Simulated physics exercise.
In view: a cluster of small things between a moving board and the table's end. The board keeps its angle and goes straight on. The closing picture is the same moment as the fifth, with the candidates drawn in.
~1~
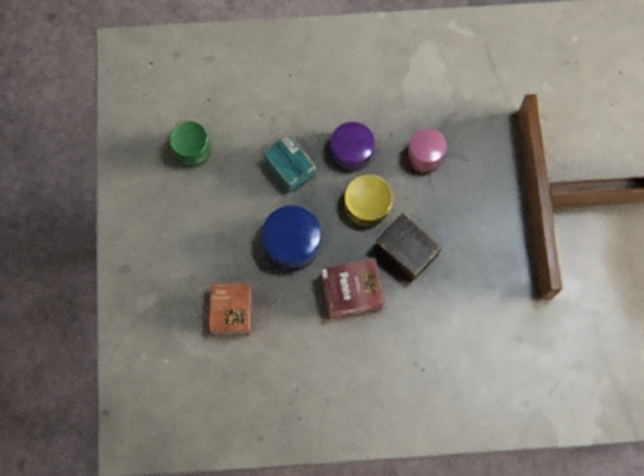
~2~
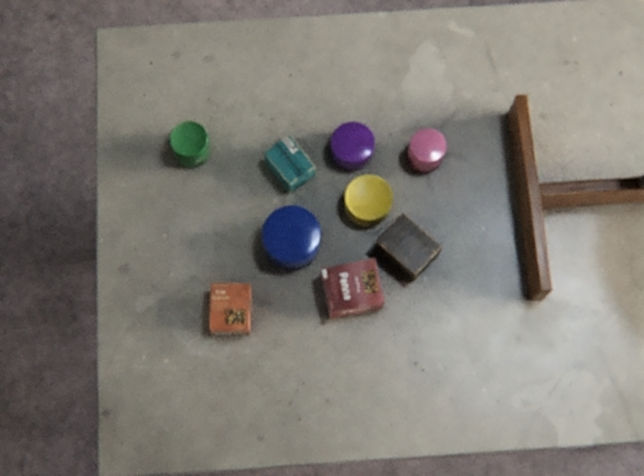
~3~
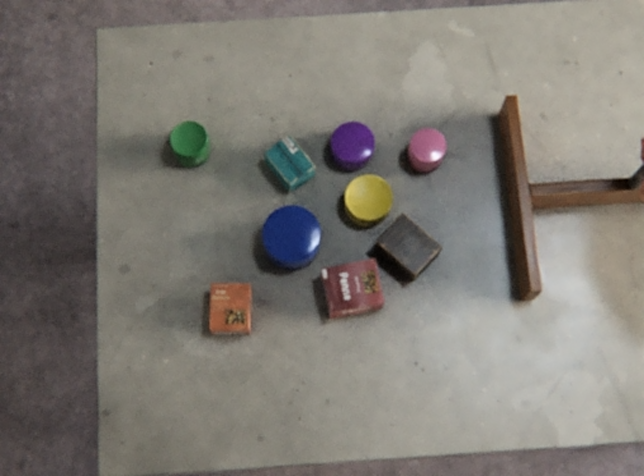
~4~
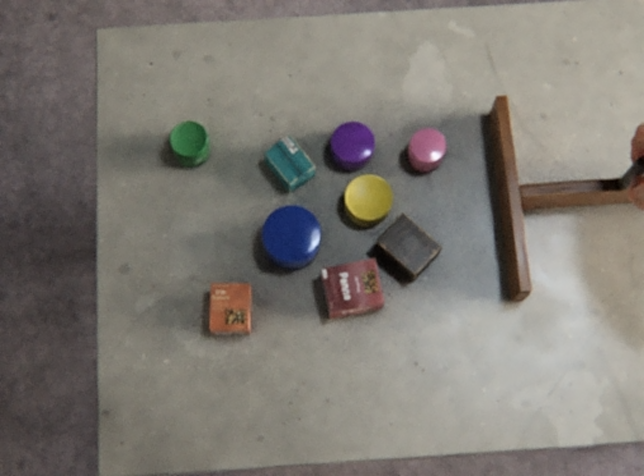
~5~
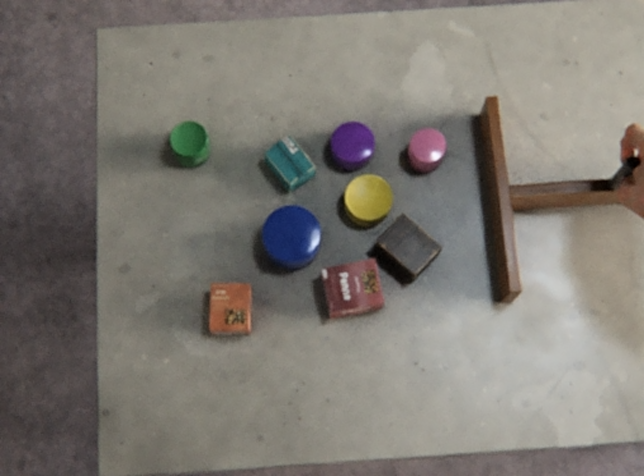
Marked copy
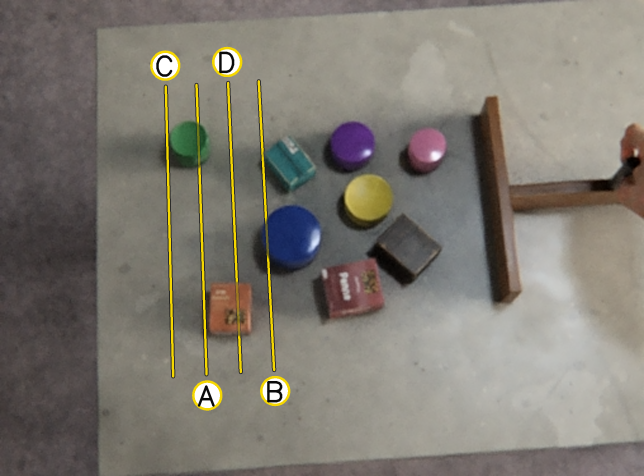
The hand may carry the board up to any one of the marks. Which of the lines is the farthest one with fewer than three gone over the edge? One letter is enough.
No farther than C.
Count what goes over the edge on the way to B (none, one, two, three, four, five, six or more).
In all, none.
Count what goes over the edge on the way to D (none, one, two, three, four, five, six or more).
The count is none.
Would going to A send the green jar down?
No.
On the marked copy, A at (201, 224); B at (266, 220); C at (169, 226); D at (234, 222).
Following C. Soon after the start, board (384, 199); purple pot (319, 142); red packet (328, 298).
Later, board (262, 206); green jar (174, 140); blue pot (188, 244).
In the end, board (169, 212); blue pot (96, 250); orange packet (102, 318); none fallen.
As for the rest, A is within the limit but short; B is within the limit but short; D is within the limit but short.
